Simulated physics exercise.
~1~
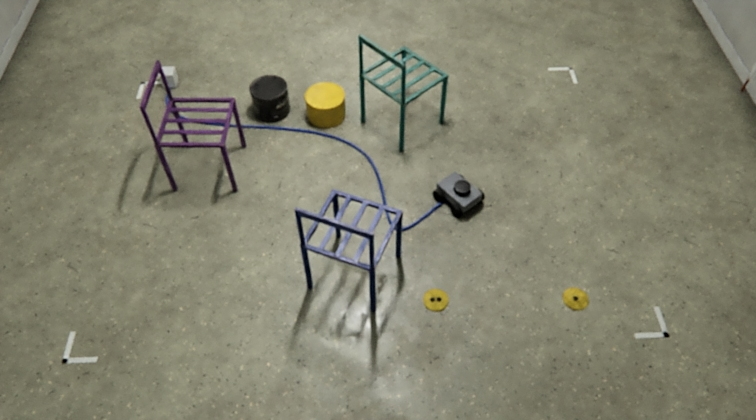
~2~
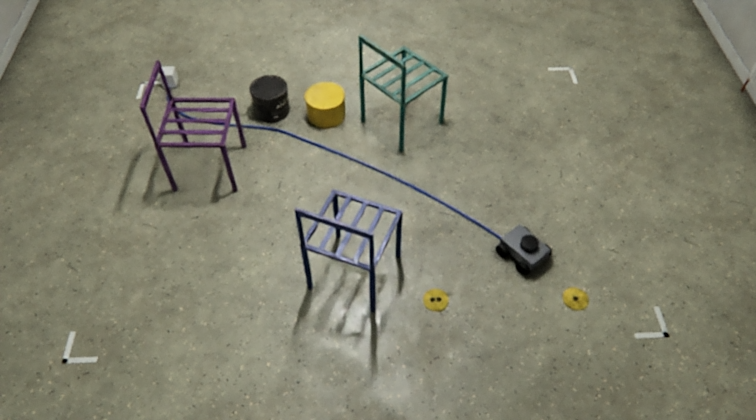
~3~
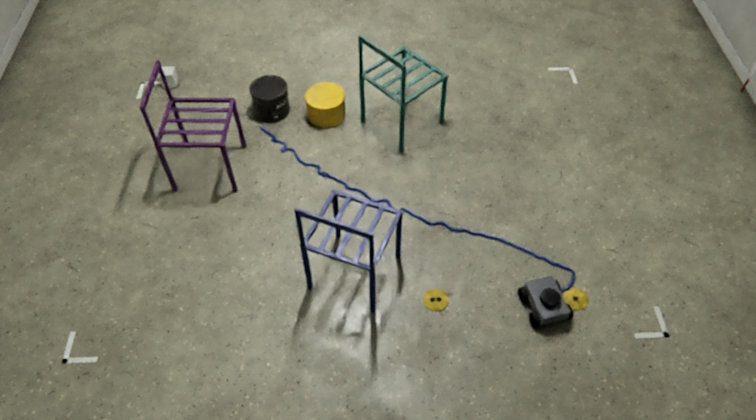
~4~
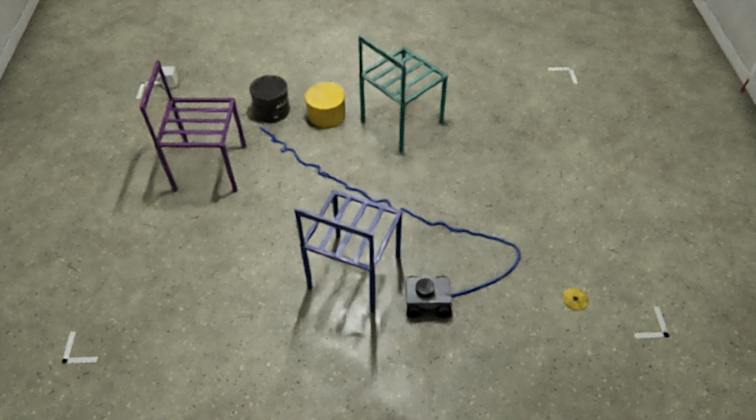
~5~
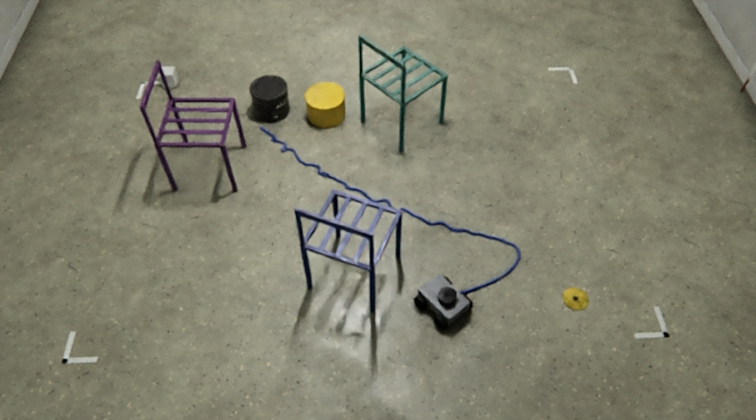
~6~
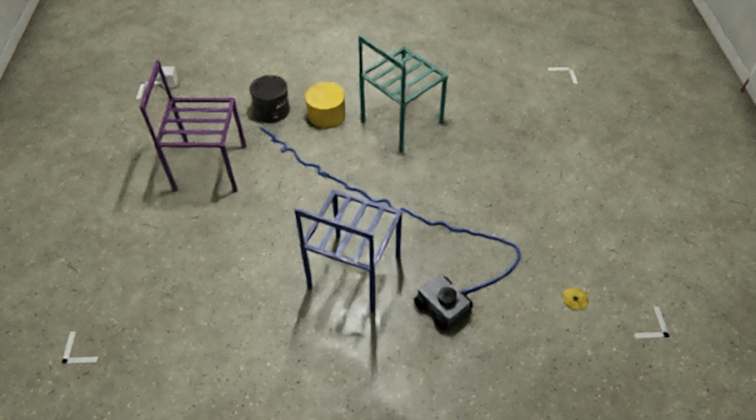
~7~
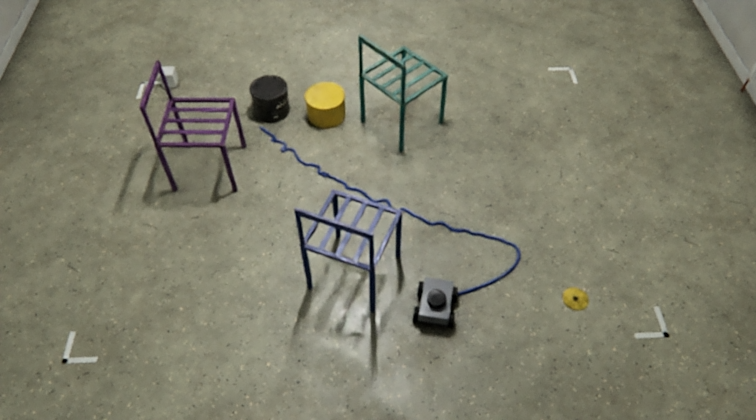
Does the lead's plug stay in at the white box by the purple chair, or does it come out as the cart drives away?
The plug comes out. The far end of the lead pulls free and is left lying on the floor to the right of the purple chair.
